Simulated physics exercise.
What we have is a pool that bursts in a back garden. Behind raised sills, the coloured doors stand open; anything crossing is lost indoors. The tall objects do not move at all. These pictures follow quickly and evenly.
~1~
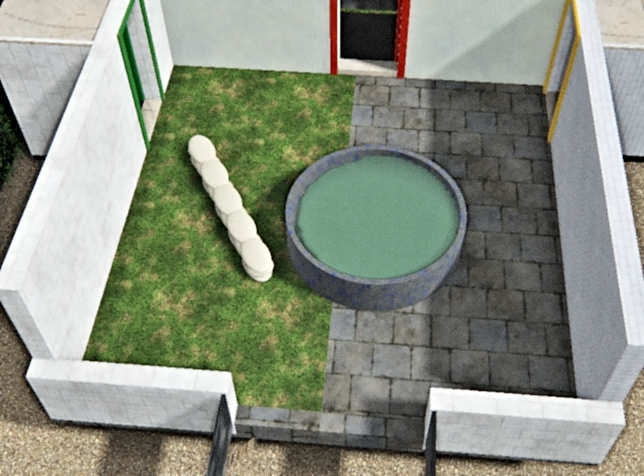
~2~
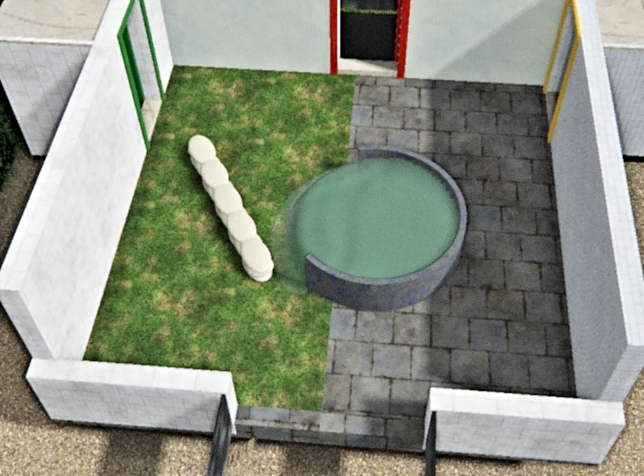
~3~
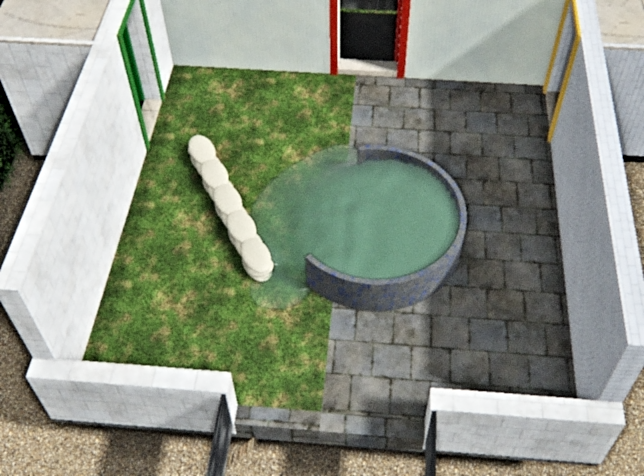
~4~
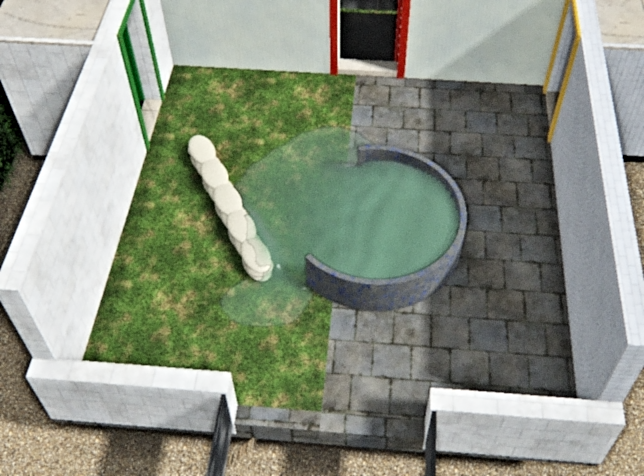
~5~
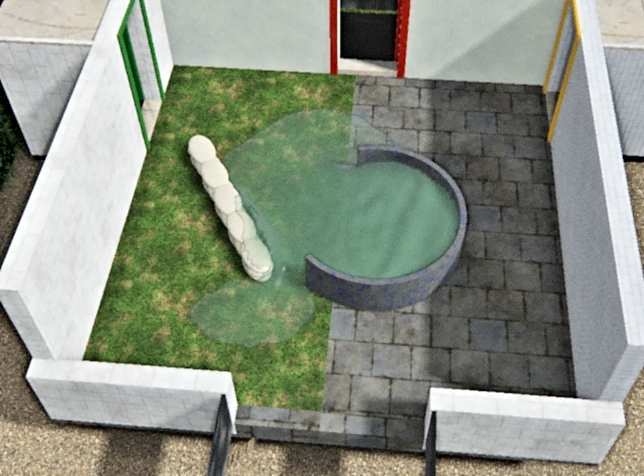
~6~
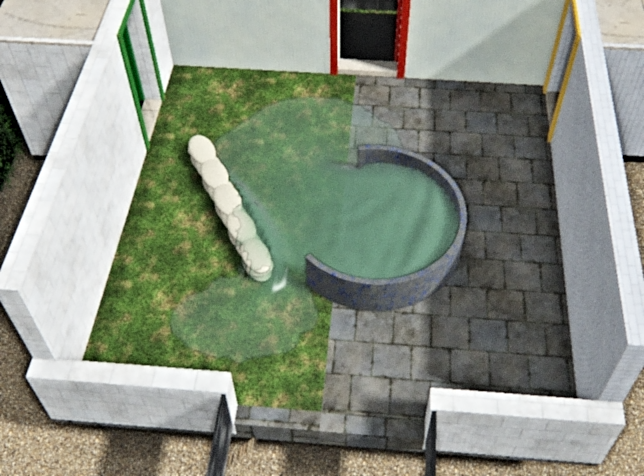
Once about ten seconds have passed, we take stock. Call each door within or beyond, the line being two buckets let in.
Green door - beyond; red door - within; yellow door - beyond.
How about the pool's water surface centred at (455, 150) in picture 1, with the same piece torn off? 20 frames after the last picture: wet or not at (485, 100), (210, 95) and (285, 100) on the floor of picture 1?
Soaked, soaked, soaked.
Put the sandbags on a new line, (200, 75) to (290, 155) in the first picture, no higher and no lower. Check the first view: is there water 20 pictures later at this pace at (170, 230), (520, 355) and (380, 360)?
Listed in sequence, the spots are swamped, spared, spared.
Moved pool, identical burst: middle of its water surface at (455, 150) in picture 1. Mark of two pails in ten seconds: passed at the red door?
In short, the red door overshoots the limit.
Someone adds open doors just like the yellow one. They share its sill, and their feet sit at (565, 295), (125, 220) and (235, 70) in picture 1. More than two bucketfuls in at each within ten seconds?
Stays within it; stays within it; exceeds it.
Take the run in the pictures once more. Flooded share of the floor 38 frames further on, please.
It comes to 80 per cent.
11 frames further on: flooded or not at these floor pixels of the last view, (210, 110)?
Lab note - point status: Swamped.
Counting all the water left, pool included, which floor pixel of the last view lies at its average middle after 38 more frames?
It is around (310, 181).
A moment on, water covers 30 % of the floor; the green door not reached, the red door wet at the sill, nothing in, the yellow door not reached.
Next, water covers 40 % of the floor; the green door under two buckets in, the red door wet at the sill, nothing in, the yellow door not reached.
Then, water covers 55 % of the floor; the green door under two buckets in, the red door wet at the sill, nothing in, the yellow door not reached.
Later, water covers 80 % of the floor; the green door over two buckets in, the red door under two buckets in, the yellow door over two buckets in.
In the end, water covers 95 % of the floor; the green door over two buckets in, the red door under two buckets in, the yellow door over two buckets in.
